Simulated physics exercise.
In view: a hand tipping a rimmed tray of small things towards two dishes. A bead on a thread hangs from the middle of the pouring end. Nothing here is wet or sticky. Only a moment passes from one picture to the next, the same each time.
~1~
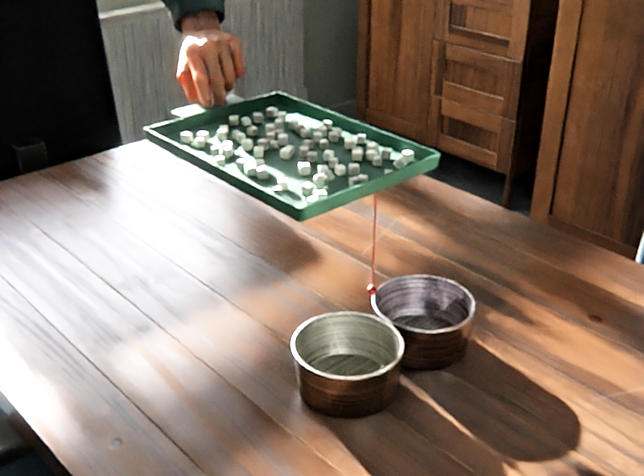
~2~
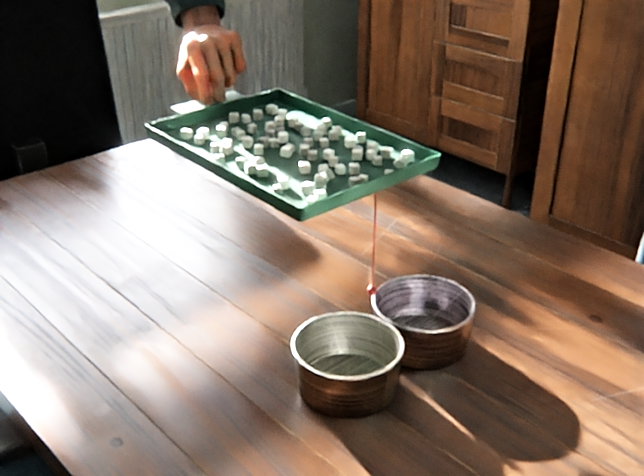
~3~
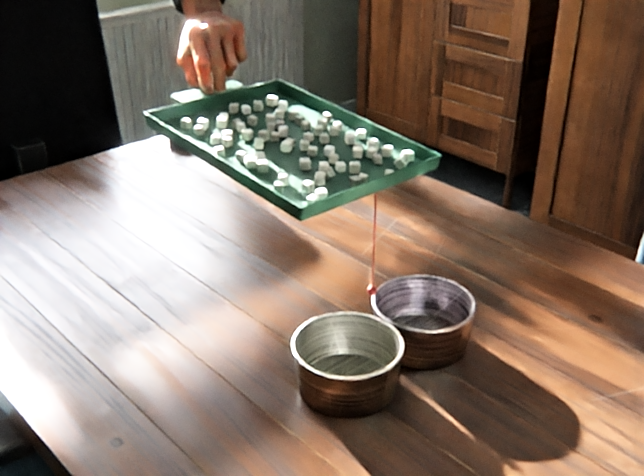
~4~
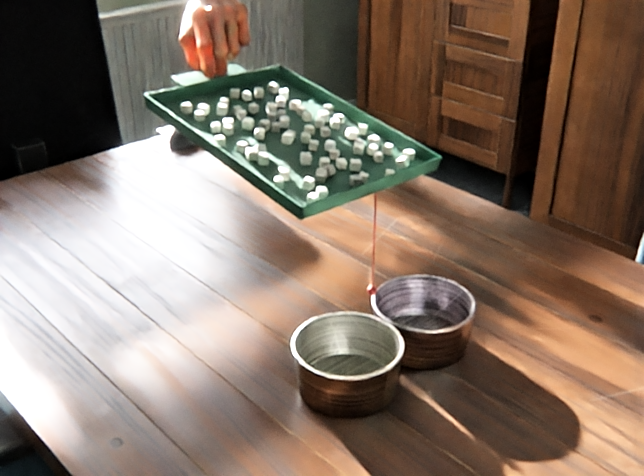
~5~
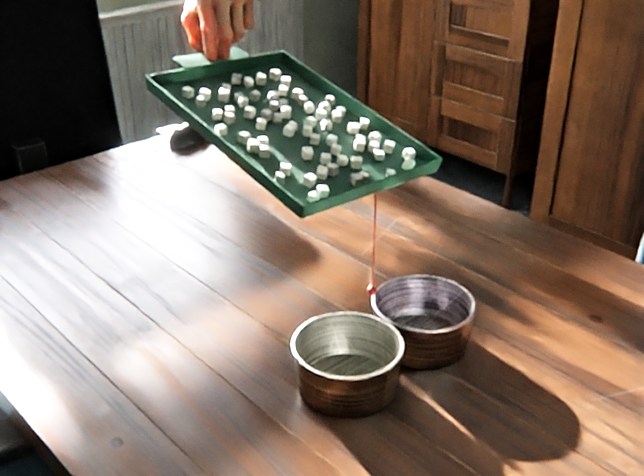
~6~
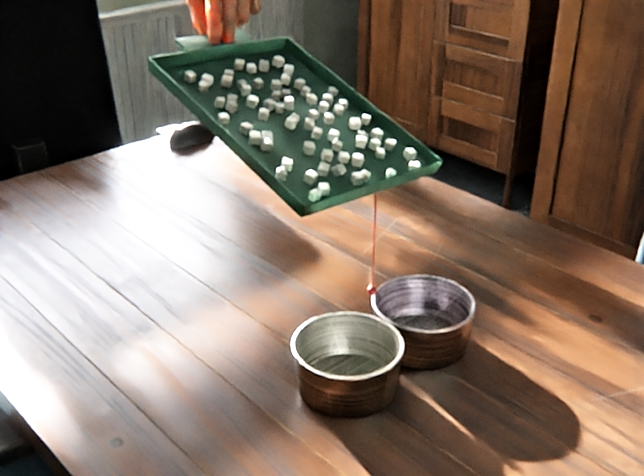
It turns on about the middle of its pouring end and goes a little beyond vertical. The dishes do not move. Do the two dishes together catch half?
They take the larger part between them.
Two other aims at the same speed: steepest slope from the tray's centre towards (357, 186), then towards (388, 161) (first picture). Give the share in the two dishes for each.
In turn 70 and 30 in a hundred.
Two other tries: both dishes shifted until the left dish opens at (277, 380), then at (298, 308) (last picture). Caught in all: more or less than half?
In turn: The smaller part; the smaller part.
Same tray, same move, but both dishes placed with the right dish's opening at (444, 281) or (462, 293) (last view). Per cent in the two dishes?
Roughly 60 per cent, and 90 per cent.
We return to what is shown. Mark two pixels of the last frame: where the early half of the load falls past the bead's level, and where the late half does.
Early half (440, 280), late half (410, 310).
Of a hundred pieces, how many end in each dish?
For the left dish some 10 %, for the right dish some 60 %.
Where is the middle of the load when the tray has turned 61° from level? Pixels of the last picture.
Close to (395, 161).
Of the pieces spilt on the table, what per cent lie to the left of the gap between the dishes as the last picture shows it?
Some 0 per cent.
Shortly afterwards, tray tipped steeply; all but a few on the tray; a little in the air.
Next, tray tipped right over; the bulk on the tray; a little in the right dish; a little outside both.
Some moments later, tray tipped past a quarter turn; a little in the left dish; near two thirds in the right dish; near a third outside both.
In the end, tray tipped past a quarter turn; a little in the left dish; near two thirds in the right dish; near a third outside both.
